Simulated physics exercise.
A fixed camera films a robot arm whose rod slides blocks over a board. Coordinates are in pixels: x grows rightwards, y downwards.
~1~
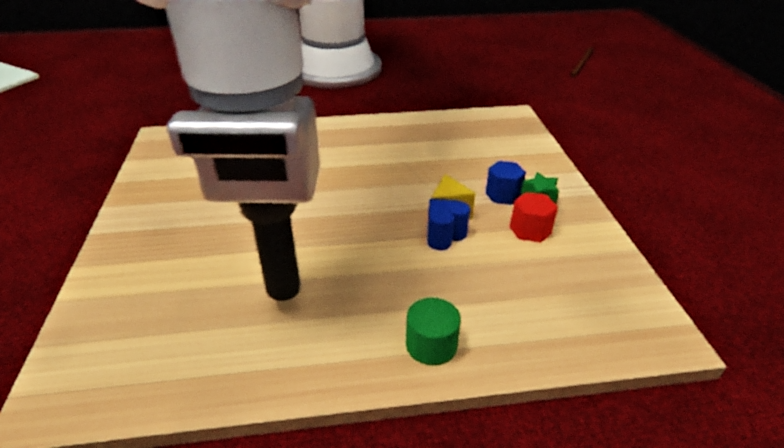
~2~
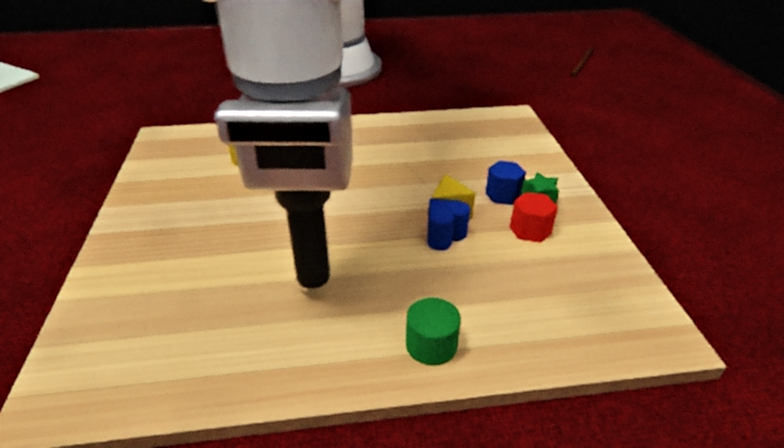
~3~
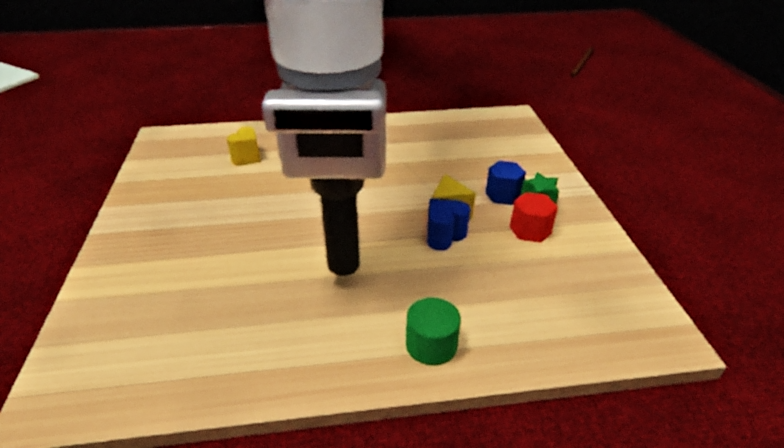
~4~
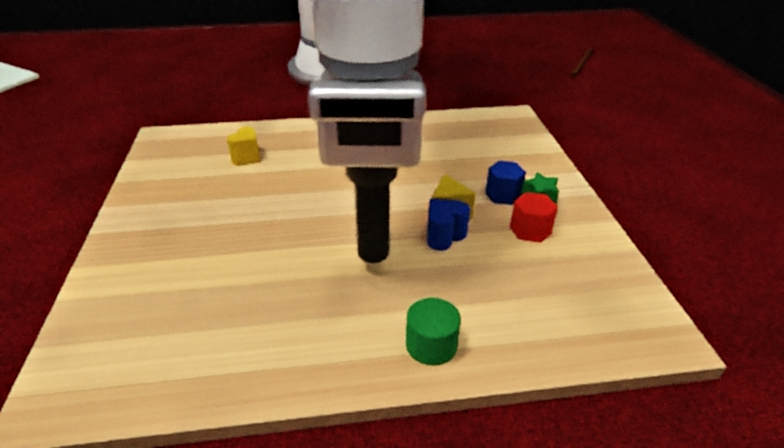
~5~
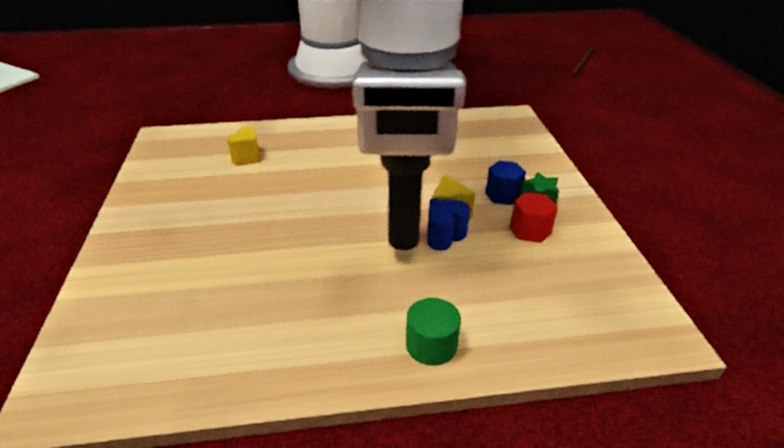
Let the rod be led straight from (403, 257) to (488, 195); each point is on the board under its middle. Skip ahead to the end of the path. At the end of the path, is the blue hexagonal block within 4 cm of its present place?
My answer is yes.
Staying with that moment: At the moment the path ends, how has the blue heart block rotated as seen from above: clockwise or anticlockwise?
The turn is clockwise.
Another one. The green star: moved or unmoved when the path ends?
By the last moment of the path, the green star has stayed put.
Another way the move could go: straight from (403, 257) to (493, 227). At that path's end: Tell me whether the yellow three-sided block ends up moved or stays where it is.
The block in question is displaced by the end.
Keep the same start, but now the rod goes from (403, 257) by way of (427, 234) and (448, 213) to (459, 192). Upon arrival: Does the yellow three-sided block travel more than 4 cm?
The answer is yes.
On the path given first. One third of the way, rod at (438, 220); blue heart block at (469, 202), turned 20° anticlockwise; yellow three-sided block at (452, 185).
Two thirds of the way, rod at (466, 200); blue heart block at (499, 192), turned 20° clockwise; yellow three-sided block at (458, 172), turned 15° anticlockwise.
At the end, rod at (490, 181); blue heart block at (508, 189), turned 35° clockwise; yellow three-sided block at (460, 166), turned 40° anticlockwise; blue hexagonal block at (519, 163); red hexagonal block at (544, 205); green star still.
